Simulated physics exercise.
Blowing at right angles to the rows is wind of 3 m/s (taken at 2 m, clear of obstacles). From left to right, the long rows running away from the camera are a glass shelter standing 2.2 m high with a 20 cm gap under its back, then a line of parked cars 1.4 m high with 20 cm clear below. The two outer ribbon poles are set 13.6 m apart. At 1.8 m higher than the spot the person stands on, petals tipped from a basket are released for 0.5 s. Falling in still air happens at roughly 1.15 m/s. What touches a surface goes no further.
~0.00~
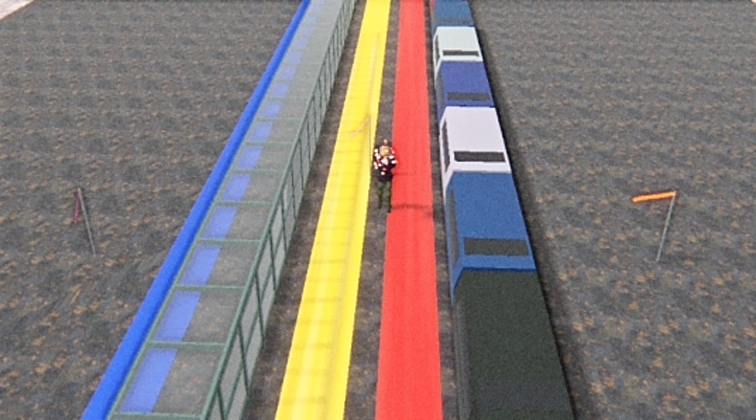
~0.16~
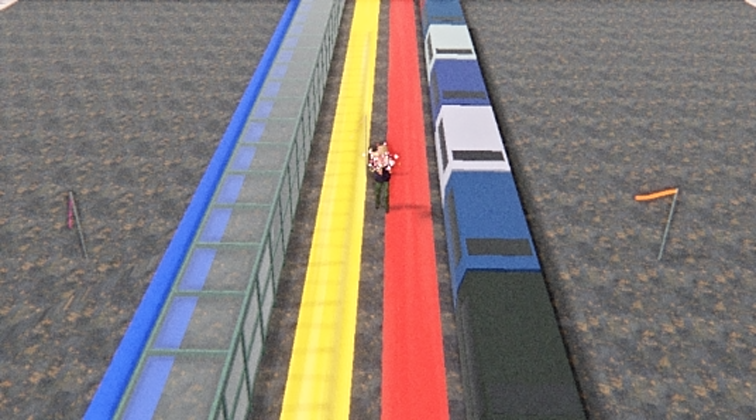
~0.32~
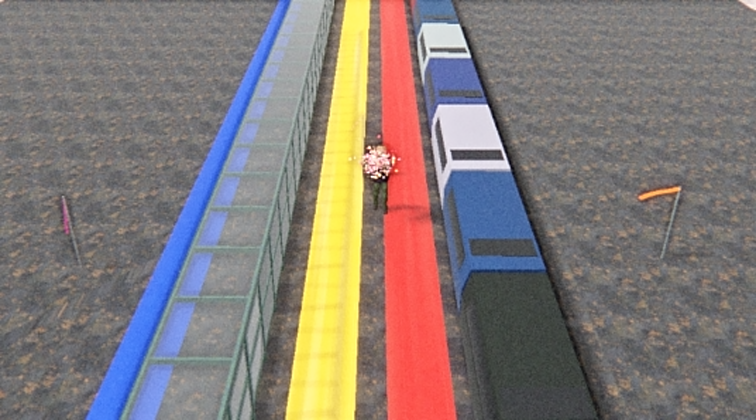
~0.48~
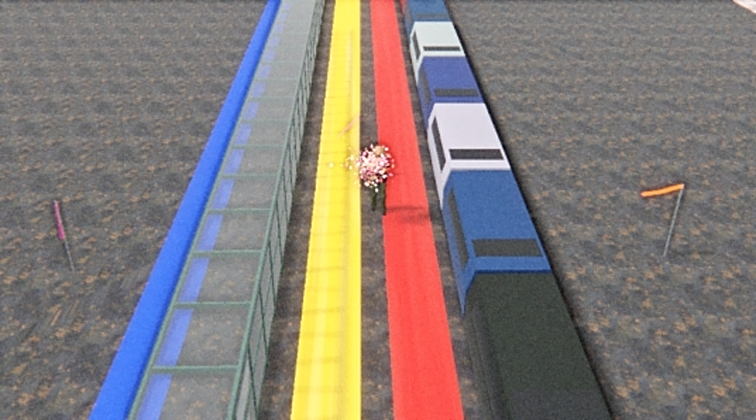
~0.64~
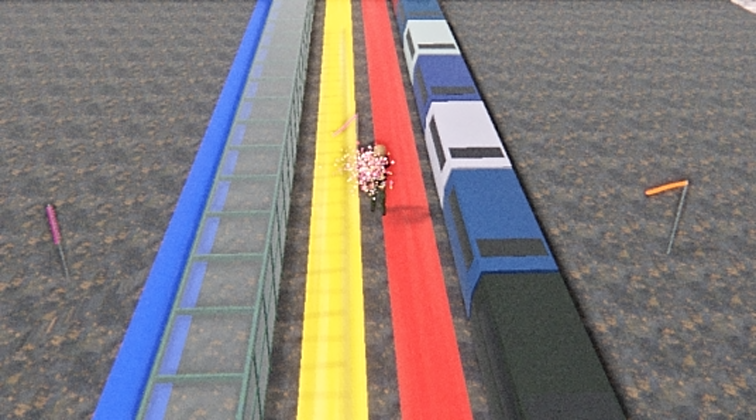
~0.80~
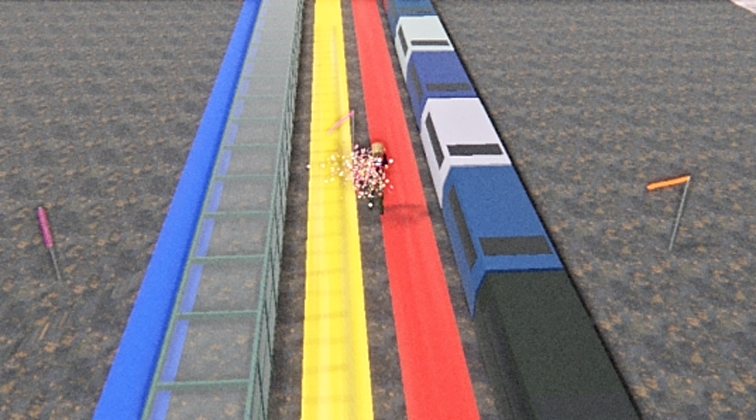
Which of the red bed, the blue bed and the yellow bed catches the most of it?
Yellow.
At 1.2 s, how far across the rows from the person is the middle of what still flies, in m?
Roughly 0.5 m.
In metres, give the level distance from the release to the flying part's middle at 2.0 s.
Roughly 0.5 m.
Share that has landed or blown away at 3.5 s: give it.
Result: Near 95 % no longer aloft.
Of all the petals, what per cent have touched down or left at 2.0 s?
Close to 25 percent of it.
After 1.2 s, 0 % lies on the blue bed, 0 % on the red bed and 0 % on the yellow bed; 0 % has touched down or left; the middle of what still flies is 1.1 m above the low ground, near (355, 186).
After 2.0 s, 0 % lies on the blue bed, 2 % on the red bed and 7 % on the yellow bed; 25 % has touched down or left; the middle of what still flies is 0.5 m above the low ground, near (352, 206).
After 3.5 s, 0 % lies on the blue bed, 5 % on the red bed and 35 % on the yellow bed; 95 % has touched down or left.
After 8.0 s, 0 % lies on the blue bed, 5 % on the red bed and 36 % on the yellow bed; 100 % has touched down or left.
After 45.0 s, 0 % lies on the blue bed, 5 % on the red bed and 36 % on the yellow bed; 100 % has touched down or left.
